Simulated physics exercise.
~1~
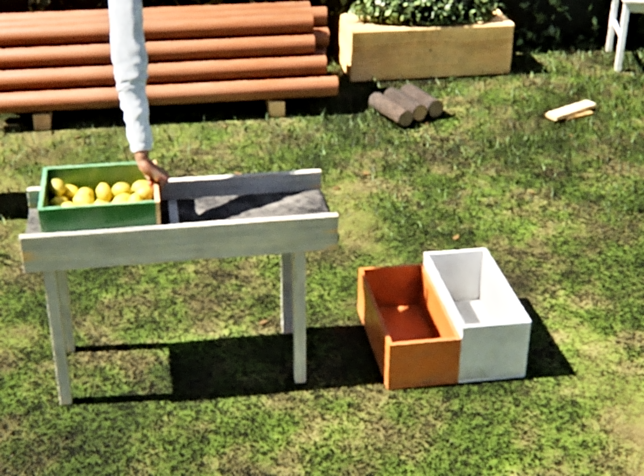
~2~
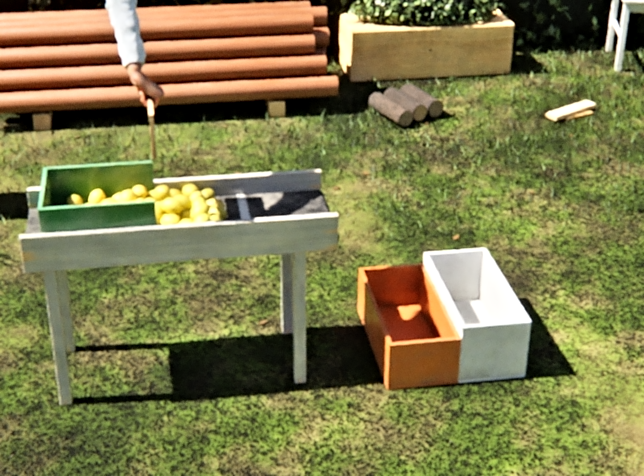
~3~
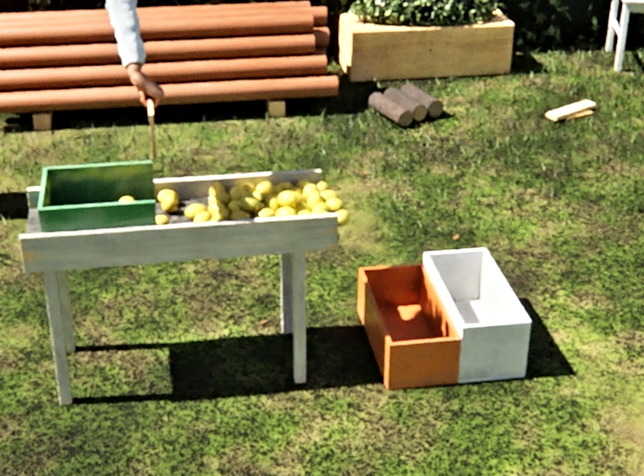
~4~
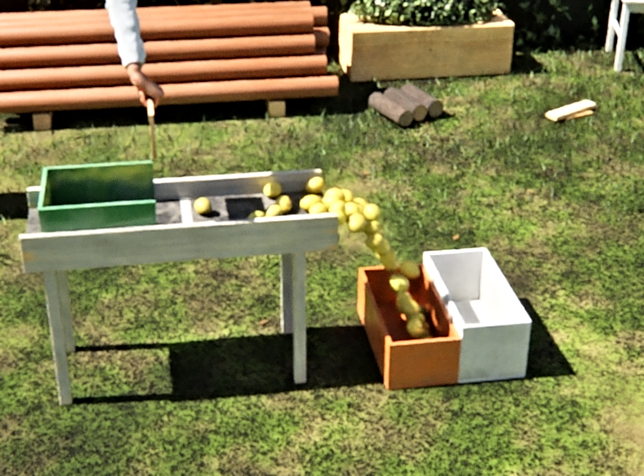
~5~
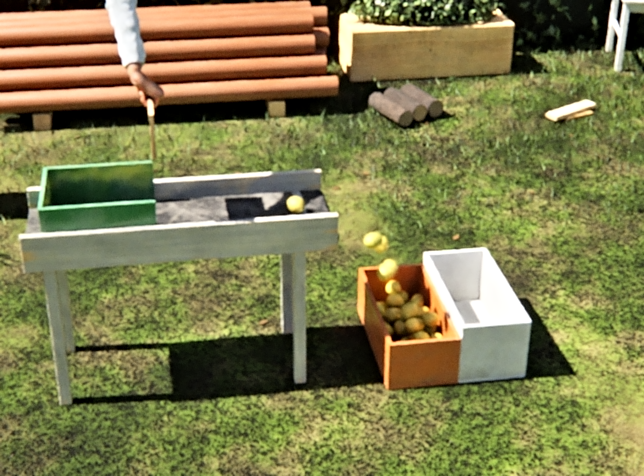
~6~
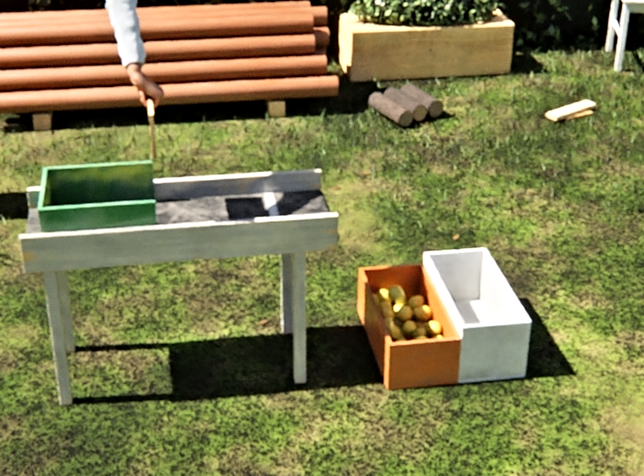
Lemons held in a green pen on a raised conveyor spilled out to the right when a hand lifted the gate, rode along the belt, and tumbled off its end into the orange tote, leaving the white tote beside it empty.
